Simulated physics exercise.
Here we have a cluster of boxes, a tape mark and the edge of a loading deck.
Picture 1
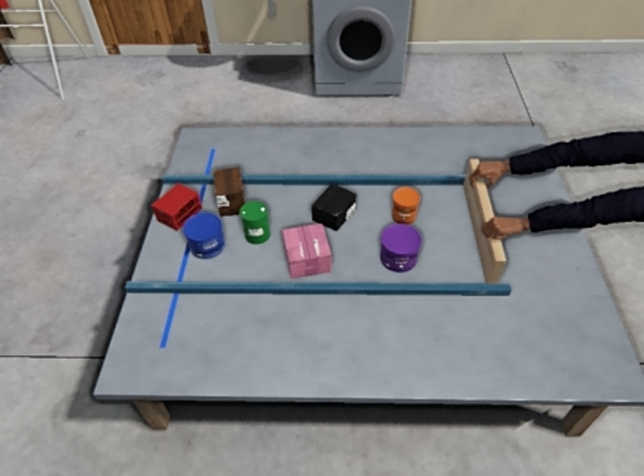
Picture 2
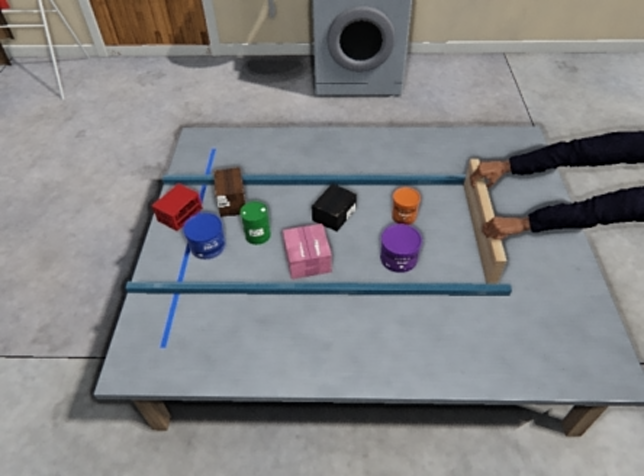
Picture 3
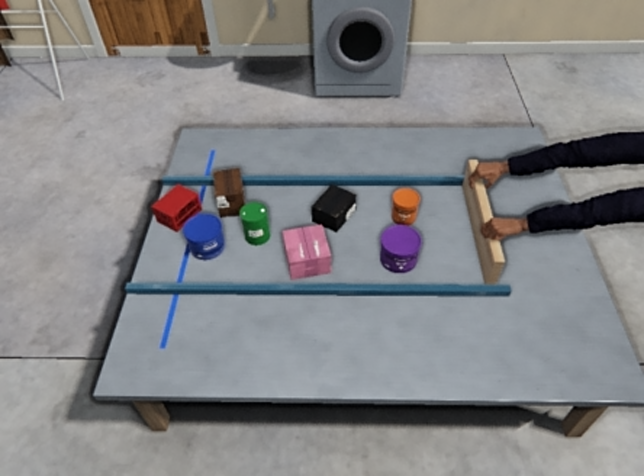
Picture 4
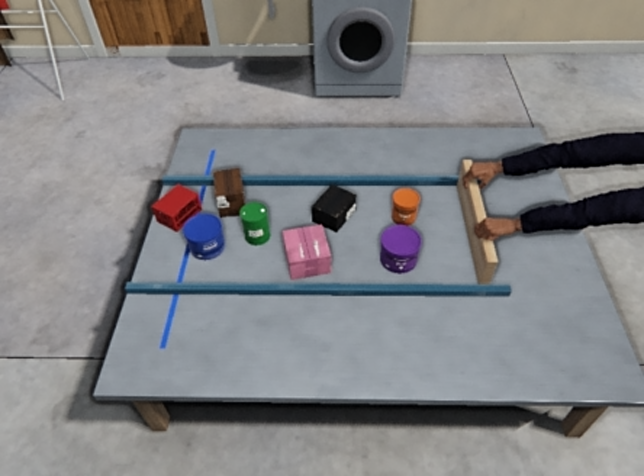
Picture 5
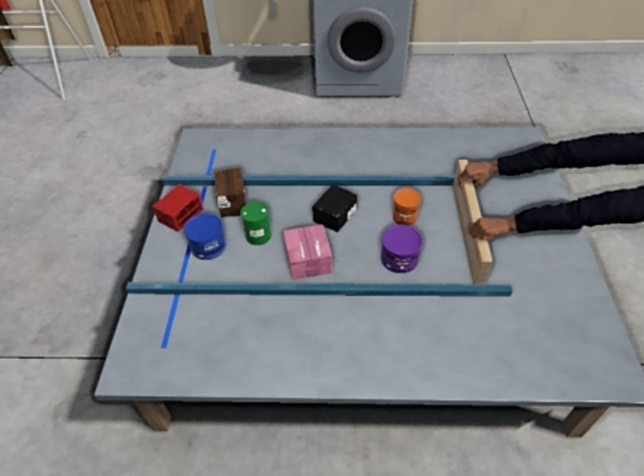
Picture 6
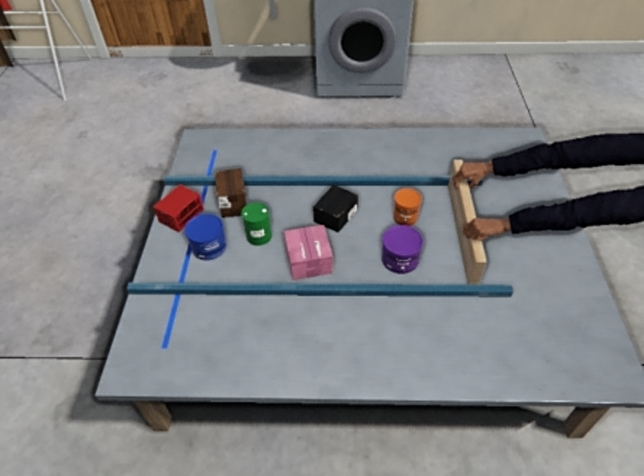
On a grey table in a concrete-floored room, two hands slid a wooden plank slightly left between two blue rails, while the colourful boxes and tubs near a blue line stayed still.
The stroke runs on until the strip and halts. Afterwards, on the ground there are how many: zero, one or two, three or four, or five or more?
I expect three or four to end up below.
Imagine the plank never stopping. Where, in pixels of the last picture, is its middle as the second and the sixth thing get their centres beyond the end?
It sits near (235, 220), and then near (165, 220).
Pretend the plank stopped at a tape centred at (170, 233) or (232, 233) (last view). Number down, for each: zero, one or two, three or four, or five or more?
Result, first to last: More than four, 1 or 2.
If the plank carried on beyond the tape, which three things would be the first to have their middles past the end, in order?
Going earliest first, it would be the red crate, after it the blue pail, and finally the brown box.
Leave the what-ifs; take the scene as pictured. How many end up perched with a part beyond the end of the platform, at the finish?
Expected count: 1.
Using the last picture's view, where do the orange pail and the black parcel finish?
In the last picture the orange pail sits at (183, 208) while the black parcel sits at (163, 200).
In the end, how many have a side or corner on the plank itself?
It is in contact with 3.
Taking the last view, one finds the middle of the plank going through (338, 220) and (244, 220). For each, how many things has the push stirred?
4 at one spot and 8 at the other.
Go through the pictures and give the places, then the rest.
The first picture shows red crate (177, 207); blue pail (205, 236); brown box (230, 192); plank (482, 219); tape (192, 232).
The second picture shows blue pail (205, 237); plank (482, 219).
The third picture shows brown box (230, 193); pink parcel (307, 252).
The fourth picture shows red crate (177, 208); orange pail (405, 208).
The fifth picture shows blue pail (206, 237); purple pail (401, 249).
The sixth picture shows red crate (179, 208); blue pail (207, 238); brown box (232, 193); plank (465, 220); tape (194, 233).
A little later, none off yet; red crate at rest near (179, 208); blue pail at rest near (207, 238); brown box at rest near (232, 193).
Next, none off yet; red crate at rest near (179, 208); blue pail shifted a little near (186, 234); brown box shifted a little near (220, 191).
When it is over, the number that fall off is three or four; down, pink parcel, brown box, blue pail and red crate.
